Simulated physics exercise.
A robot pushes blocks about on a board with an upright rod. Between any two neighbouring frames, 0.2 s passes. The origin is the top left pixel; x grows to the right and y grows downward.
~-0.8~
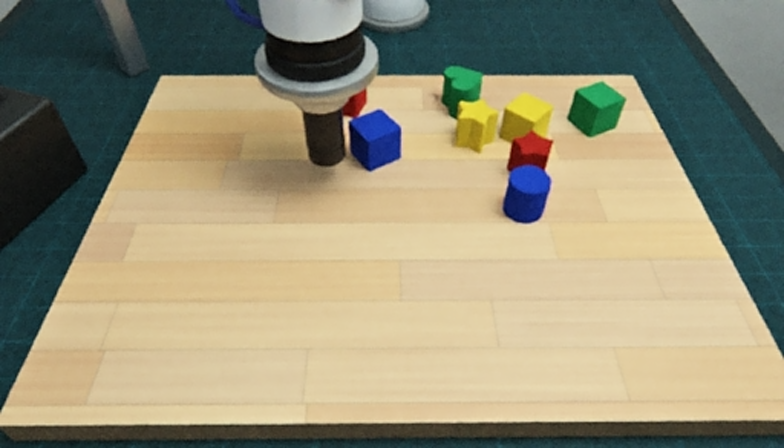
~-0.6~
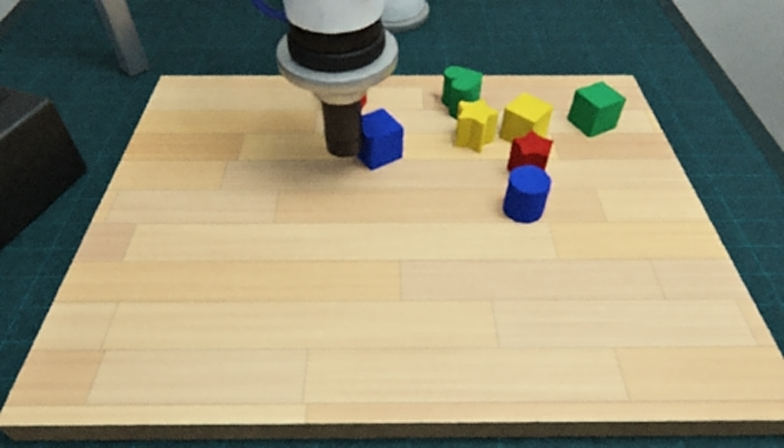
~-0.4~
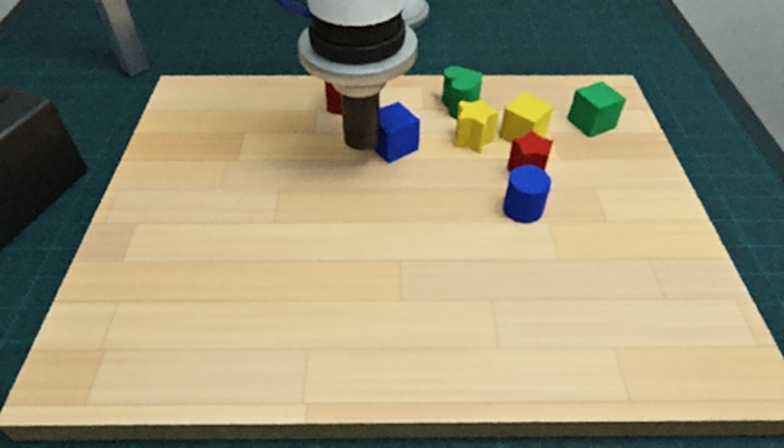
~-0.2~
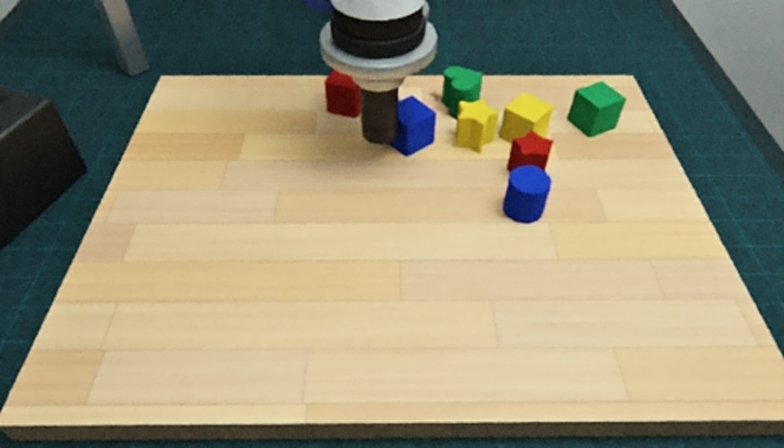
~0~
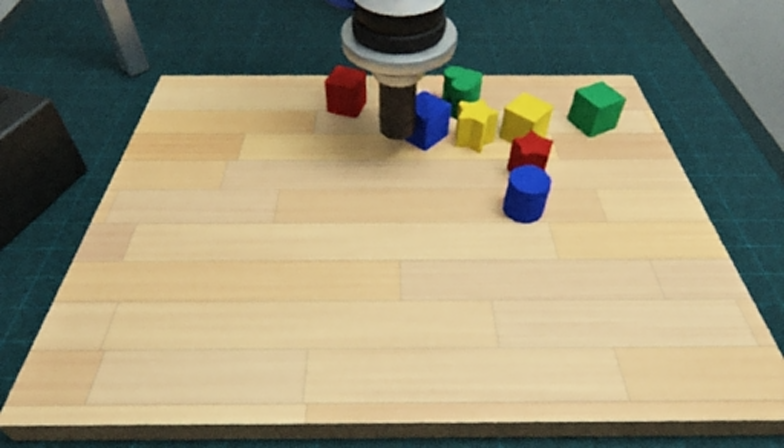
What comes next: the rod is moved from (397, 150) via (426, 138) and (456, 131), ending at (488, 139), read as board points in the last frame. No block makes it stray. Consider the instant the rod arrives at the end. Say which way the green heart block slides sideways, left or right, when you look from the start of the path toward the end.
It shifts to the left.
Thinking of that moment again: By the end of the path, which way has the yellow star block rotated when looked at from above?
The turn is clockwise.
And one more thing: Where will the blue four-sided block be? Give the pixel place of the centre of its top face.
Its top face will be centred at roughly (489, 84).
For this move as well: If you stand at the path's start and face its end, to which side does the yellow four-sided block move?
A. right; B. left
A
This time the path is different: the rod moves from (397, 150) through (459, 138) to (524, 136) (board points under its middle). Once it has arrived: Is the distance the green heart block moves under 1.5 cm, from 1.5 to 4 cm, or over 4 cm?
By the end of the path, it will have gone between 1.5 and 4 cm.
The first path, step by step. One third of the way, rod (427, 118); blue four-sided block (452, 93); green heart block (467, 74), turned 15° anticlockwise; yellow star block (482, 110), turned 20° clockwise.
Two thirds of the way, rod (460, 112); blue four-sided block (481, 85), turned 15° anticlockwise; green heart block (478, 65), turned 55° anticlockwise; yellow star block (498, 111), turned 65° clockwise; yellow four-sided block (540, 108), turned 20° anticlockwise.
At the end, rod (492, 119); blue four-sided block (489, 84), turned 25° anticlockwise; green heart block (479, 64), turned 65° anticlockwise; yellow star block (526, 122), turned 90° clockwise; yellow four-sided block (559, 113), turned 60° anticlockwise.
